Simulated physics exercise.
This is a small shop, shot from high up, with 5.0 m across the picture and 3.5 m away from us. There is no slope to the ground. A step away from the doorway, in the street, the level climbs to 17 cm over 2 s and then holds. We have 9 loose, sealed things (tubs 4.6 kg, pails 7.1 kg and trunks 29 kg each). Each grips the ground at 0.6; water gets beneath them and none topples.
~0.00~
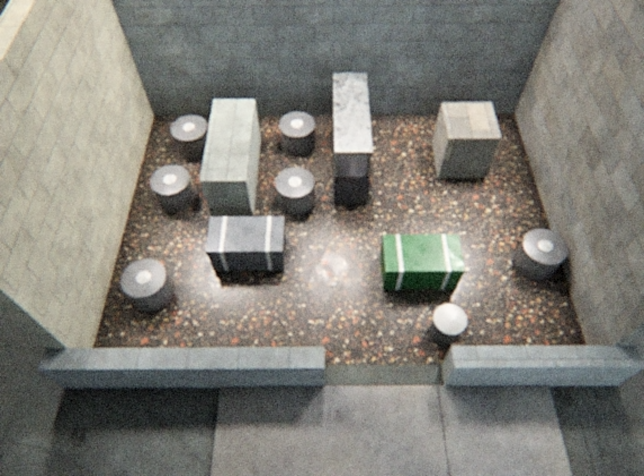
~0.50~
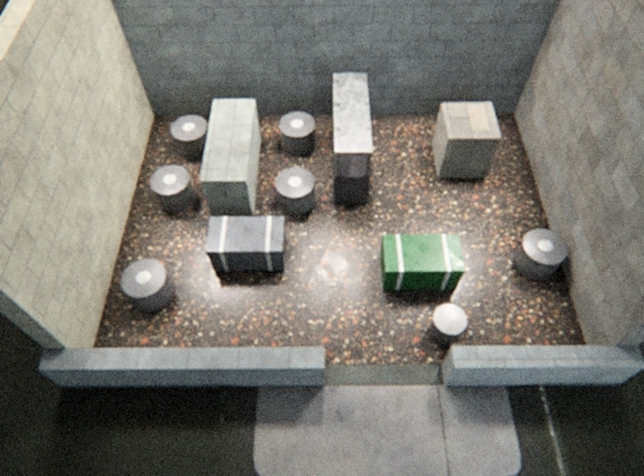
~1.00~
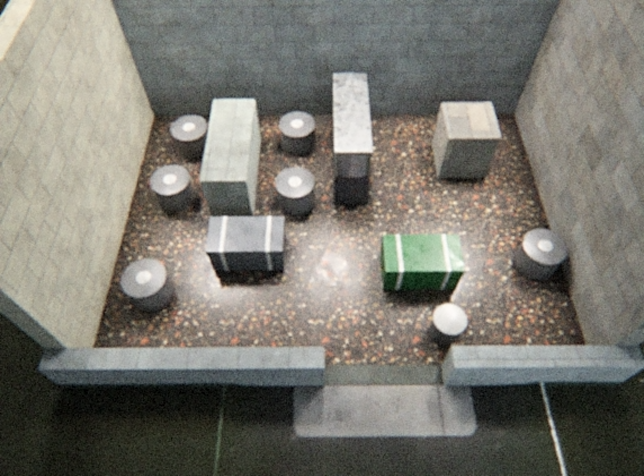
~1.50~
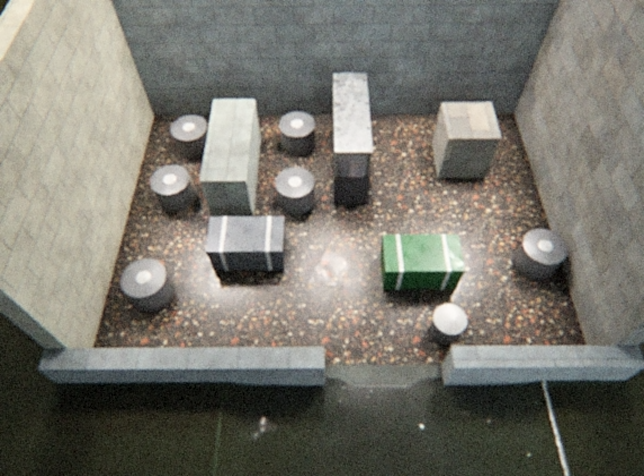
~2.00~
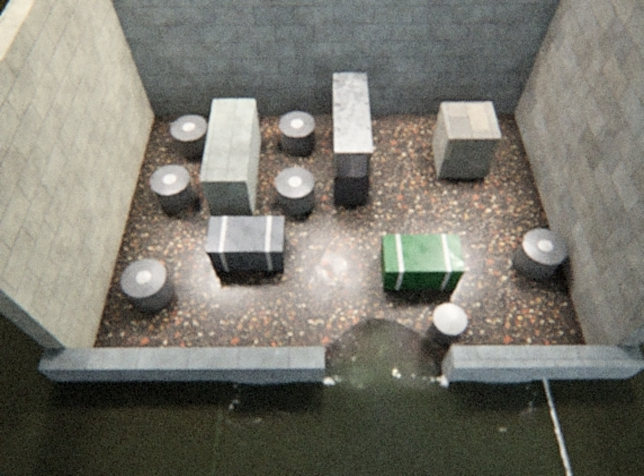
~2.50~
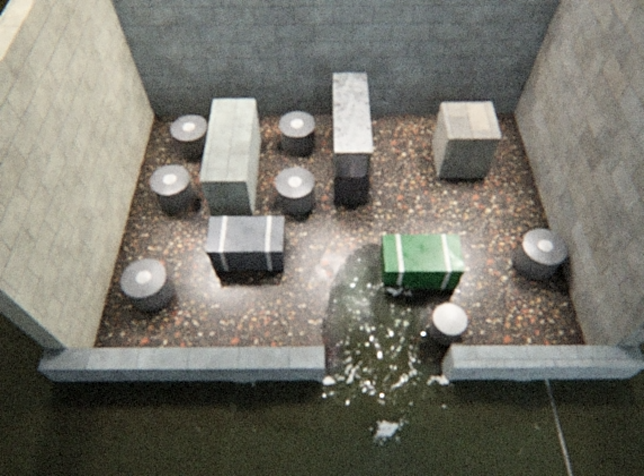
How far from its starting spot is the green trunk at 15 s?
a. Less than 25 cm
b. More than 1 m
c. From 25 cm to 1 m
c.
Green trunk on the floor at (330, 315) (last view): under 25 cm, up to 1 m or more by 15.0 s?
It moves a short way.
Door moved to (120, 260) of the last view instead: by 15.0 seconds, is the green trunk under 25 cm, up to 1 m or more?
Outcome - green trunk: Short shift.
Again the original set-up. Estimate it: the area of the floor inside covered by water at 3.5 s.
About 5.0 m2.
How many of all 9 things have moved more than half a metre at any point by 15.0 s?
I make it 6.
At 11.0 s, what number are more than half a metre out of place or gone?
That would be 4.
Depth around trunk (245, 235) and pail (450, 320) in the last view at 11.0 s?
First roughly 6 cm, second roughly 6 cm.
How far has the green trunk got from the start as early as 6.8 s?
About 60 cm out of place.
After 3.5 s the green trunk is near (423, 235), 0.2 m from its start, aground; 0 afloat.
After 6.8 s the green trunk is near (430, 210), 0.6 m from its start, aground; 2 afloat.
After 11.0 s the green trunk is near (452, 186), 1.0 m from its start, aground; 6 afloat.
After 15.0 s the green trunk is near (487, 264), 0.6 m from its start, afloat; 8 afloat.
